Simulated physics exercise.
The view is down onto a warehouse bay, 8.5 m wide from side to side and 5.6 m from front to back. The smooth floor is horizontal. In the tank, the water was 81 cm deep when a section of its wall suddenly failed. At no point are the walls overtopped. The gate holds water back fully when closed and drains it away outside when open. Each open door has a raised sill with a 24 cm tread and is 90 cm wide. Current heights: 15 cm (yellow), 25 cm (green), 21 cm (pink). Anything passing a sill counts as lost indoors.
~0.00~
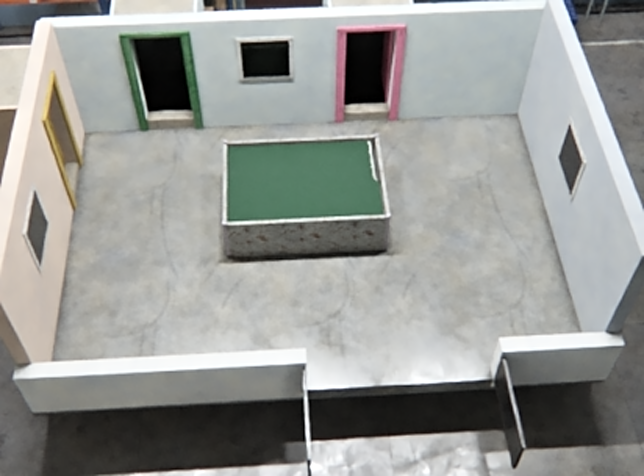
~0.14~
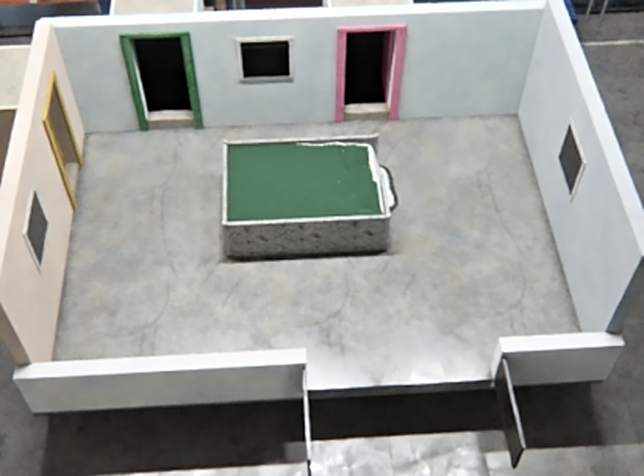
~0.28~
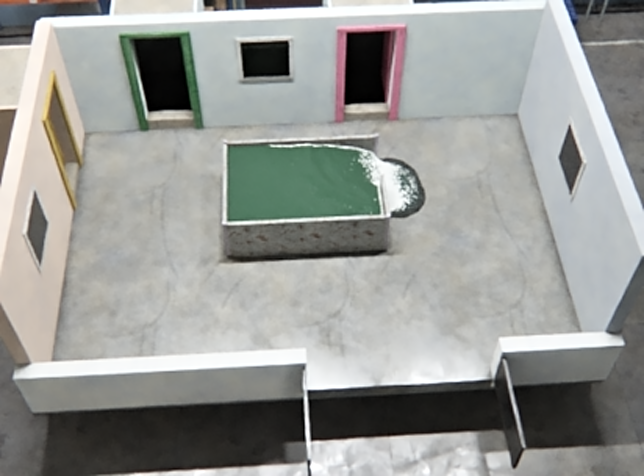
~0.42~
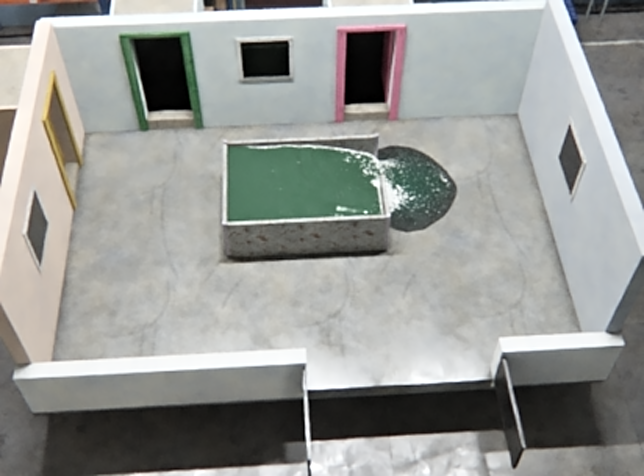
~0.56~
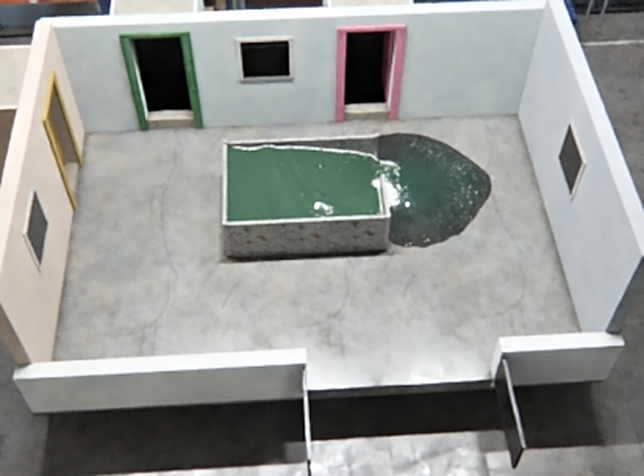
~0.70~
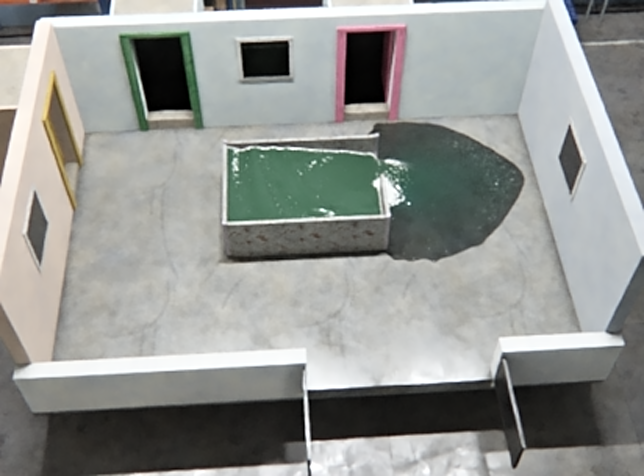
Rectangular tank of green water in a walled bay pouring from its right side, foaming and spreading rightward across the grey floor.
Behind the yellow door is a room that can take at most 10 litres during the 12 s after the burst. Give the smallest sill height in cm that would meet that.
The sill would need to be about 5.5 cm high.
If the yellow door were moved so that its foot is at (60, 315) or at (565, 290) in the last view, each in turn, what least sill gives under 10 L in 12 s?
Around 8.5 and 13.5 cm respectively.
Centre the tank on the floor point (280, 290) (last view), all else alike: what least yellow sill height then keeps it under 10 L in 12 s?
About 8.5 centimetres.
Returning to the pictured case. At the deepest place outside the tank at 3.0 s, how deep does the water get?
34 cm.
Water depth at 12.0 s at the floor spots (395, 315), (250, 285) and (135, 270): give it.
Roughly 6, 3 and 7 cm, in turn.
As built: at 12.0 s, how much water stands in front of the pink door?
About 4.5 centimetres deep.
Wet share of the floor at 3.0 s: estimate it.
Close to 30 per cent is wet.
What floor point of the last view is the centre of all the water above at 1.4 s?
(349, 201).
After 1.4 s water covers 25 % of the floor, deepest (52 cm) near (517, 114); it has not reached the yellow door.
After 3.0 s water covers 30 % of the floor, deepest (34 cm) near (461, 149); it has not reached the yellow door.
After 12.0 s water covers 100 % of the floor, deepest (12 cm) near (48, 390); 8 cm at the yellow door, 0 litres in over its 15 cm sill.
At the yellow door as built, the water arrived by 6.9 s and peaked near 9 cm at 11.8 s.
Run again over the same 12 s with other heights there, 20 litres in over 4.5 cm, 6 litres over 6 cm. The limit of 10 litres is kept from about 5.5 cm up.
